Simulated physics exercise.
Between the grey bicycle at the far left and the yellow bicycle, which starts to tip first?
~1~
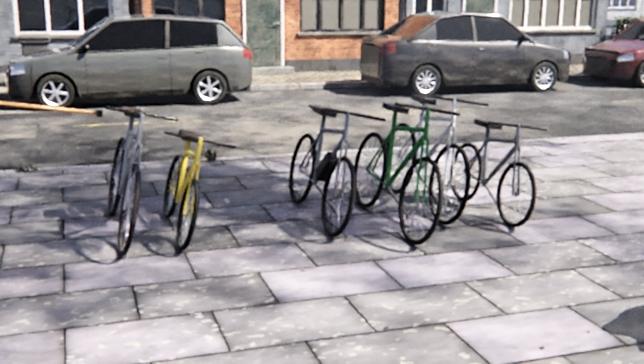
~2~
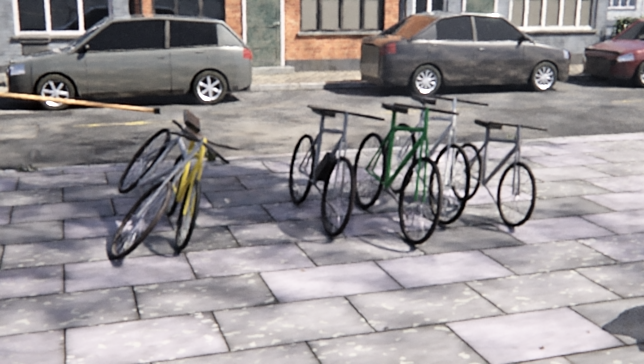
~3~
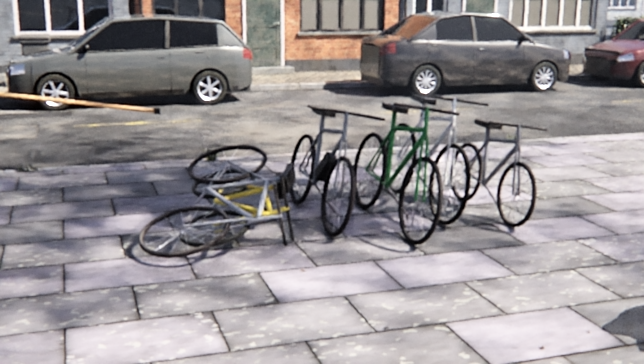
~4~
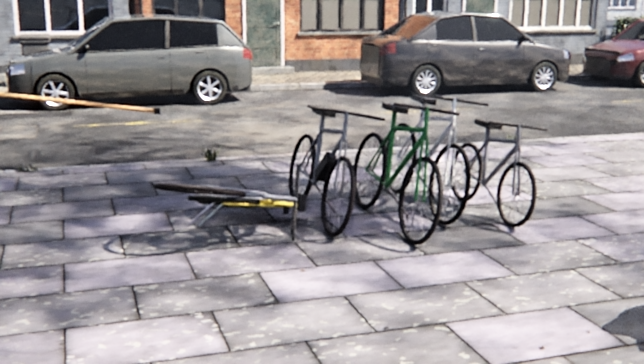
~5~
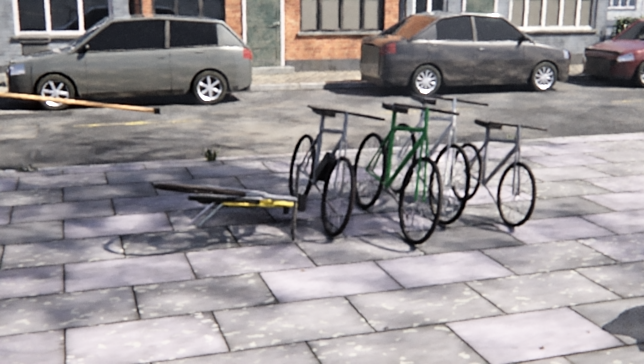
The grey bicycle at the far left starts to tip first. It is already leaning over while the yellow one still stands in its place, and the yellow one goes down after it.
